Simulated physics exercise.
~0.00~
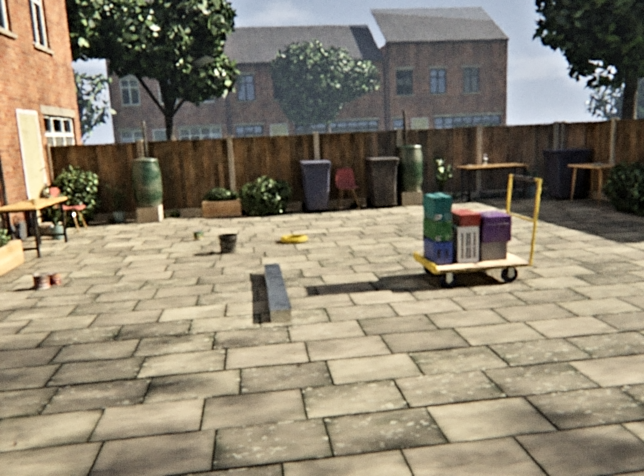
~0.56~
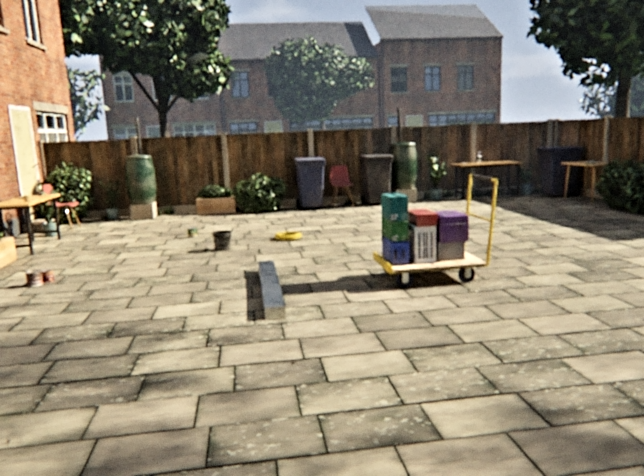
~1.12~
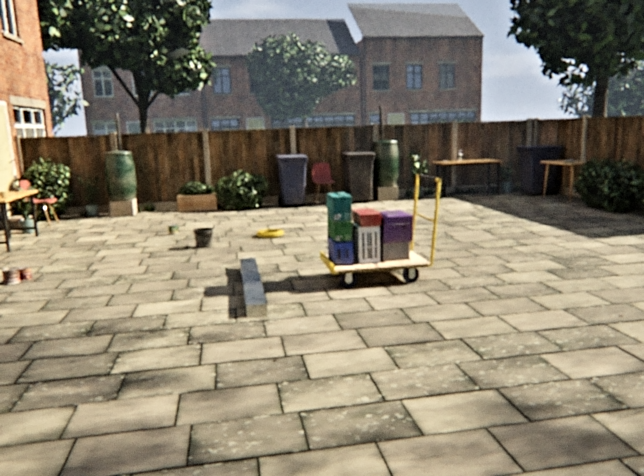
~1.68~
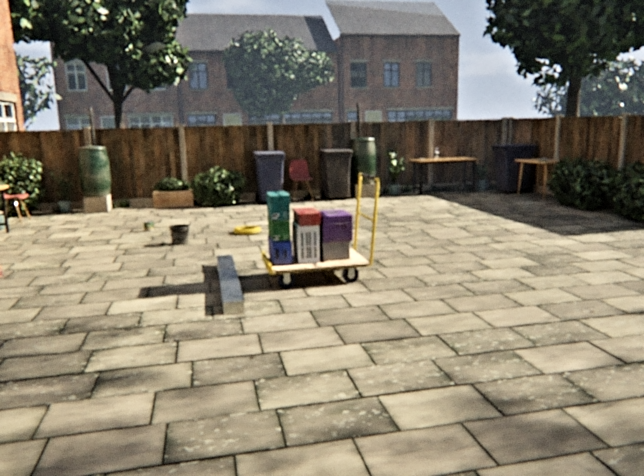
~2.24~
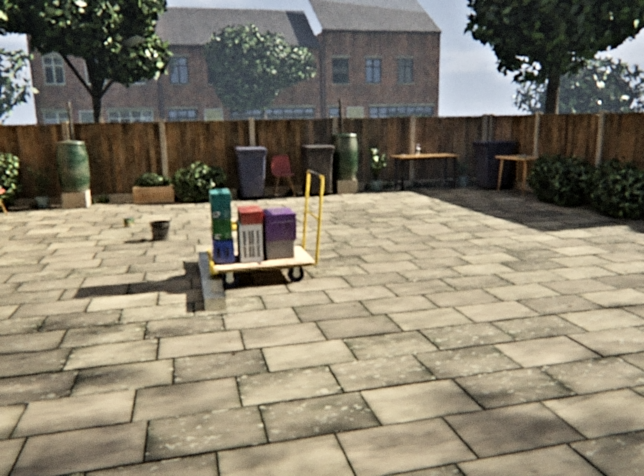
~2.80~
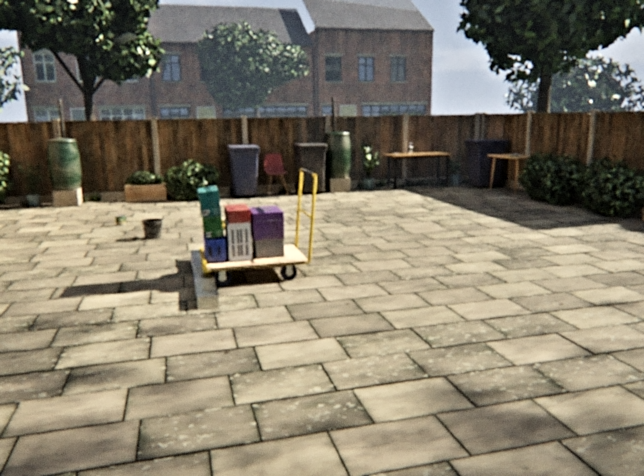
We see a flatbed trolley loaded with teal, green, red, white, blue and purple containers roll left across a sunlit paved yard toward a low step as the view pans slightly right, then stop at the step with its load still aboard.
